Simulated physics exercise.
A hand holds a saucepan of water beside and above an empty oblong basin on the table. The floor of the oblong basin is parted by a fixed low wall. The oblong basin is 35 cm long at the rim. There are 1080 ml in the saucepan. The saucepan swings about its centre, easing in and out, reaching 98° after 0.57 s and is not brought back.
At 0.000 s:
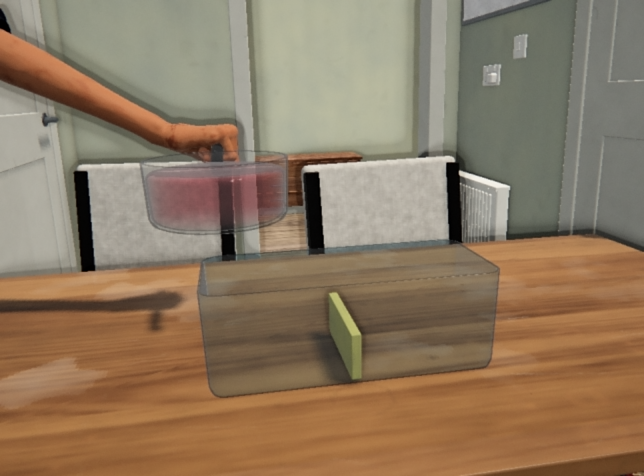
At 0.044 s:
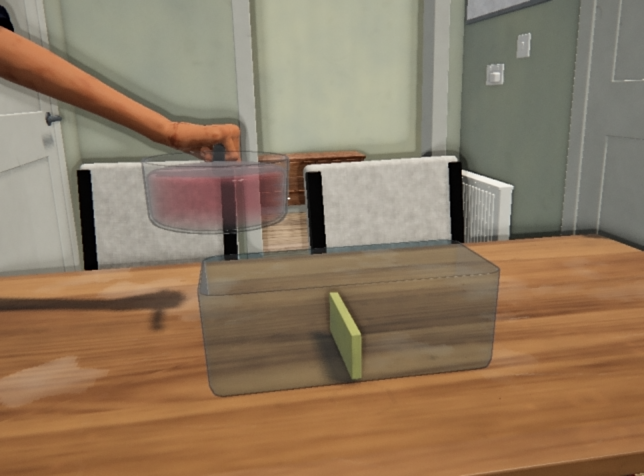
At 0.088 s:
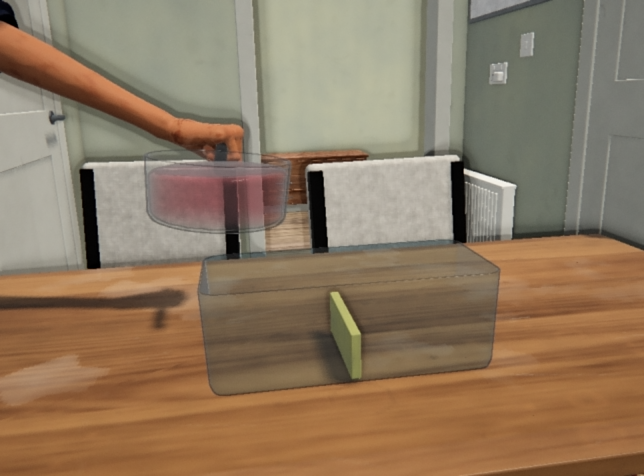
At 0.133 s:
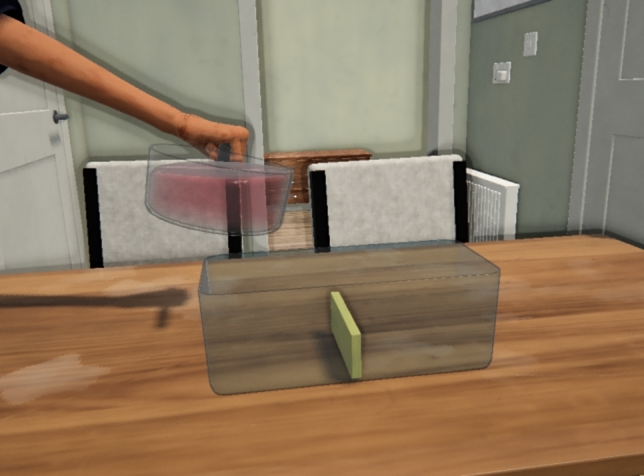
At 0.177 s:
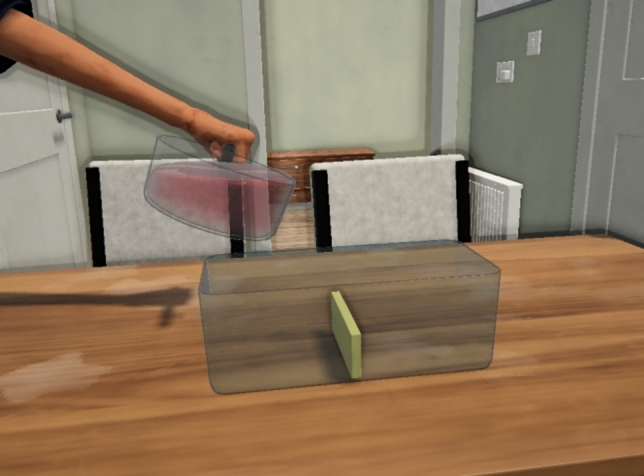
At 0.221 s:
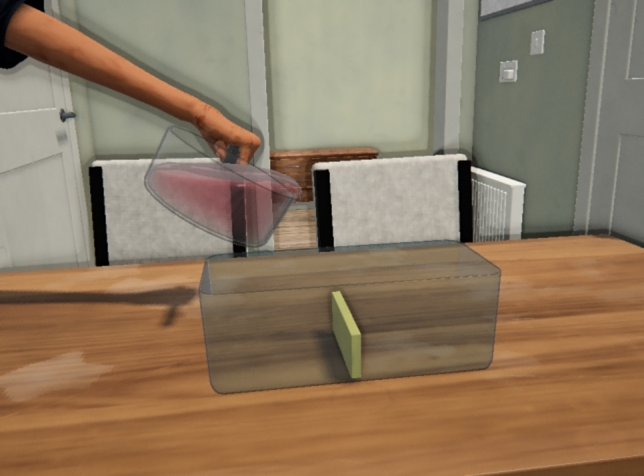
At a wooden table with pale chairs behind it, a hand holds a clear container of pinkish liquid above the left side of an empty, see-through oblong basin with a small yellow-green divider. The container stays nearly level at first, then tilts steadily, its right side dipping toward the basin.
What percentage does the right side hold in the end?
The far part has some 21 per cent.
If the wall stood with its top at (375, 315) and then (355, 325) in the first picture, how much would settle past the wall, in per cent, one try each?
In turn about 15 and 25 per cent.
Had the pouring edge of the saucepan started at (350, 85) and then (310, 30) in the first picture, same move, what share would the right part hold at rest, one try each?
In turn about 85 and 75 per cent.
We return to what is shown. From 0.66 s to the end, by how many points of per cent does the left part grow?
Near 0 in a hundred.
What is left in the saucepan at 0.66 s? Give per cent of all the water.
About 6 per cent.
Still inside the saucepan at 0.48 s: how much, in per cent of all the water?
About 24 per cent.
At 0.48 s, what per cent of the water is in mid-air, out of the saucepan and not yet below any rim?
Some 30 per cent.
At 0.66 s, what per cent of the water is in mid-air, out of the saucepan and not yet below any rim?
Some 5 per cent.
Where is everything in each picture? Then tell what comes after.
In the first picture, tilt 0°; pouring edge (286, 157); surface from (146, 174) to (284, 167); the oblong basin's rim runs from (201, 277) to (476, 255); the wall's top is at (343, 313).
In the second picture, tilt 1°; pouring edge (287, 159); surface from (147, 173) to (285, 168).
In the third picture, tilt 6°; pouring edge (289, 164); surface from (149, 171) to (287, 169).
In the fourth picture, tilt 13°; pouring edge (292, 172); surface from (151, 169) to (289, 171).
In the fifth picture, tilt 22°; pouring edge (294, 184); surface from (153, 169) to (293, 177); 1 per cent is over the edge.
In the sixth picture, tilt 32°; pouring edge (294, 197); surface from (151, 167) to (285, 186); 5 per cent is over the edge.
After 0.48 s the tilt is 92° and 23 per cent is still to pour, 32 is left of the wall and 14 right of it.
After 0.66 s the tilt is 98° and 6 per cent is still to pour, 70 is left of the wall and 19 right of it.
After 0.86 s the tilt is 98° and 1 per cent is still to pour, 68 is left of the wall and 21 right of it.
After 1.07 s the tilt is 98° and 0 per cent is still to pour, 70 is left of the wall and 21 right of it.
In the end 70 per cent lies left of the wall, 21 right of it and 8 outside.
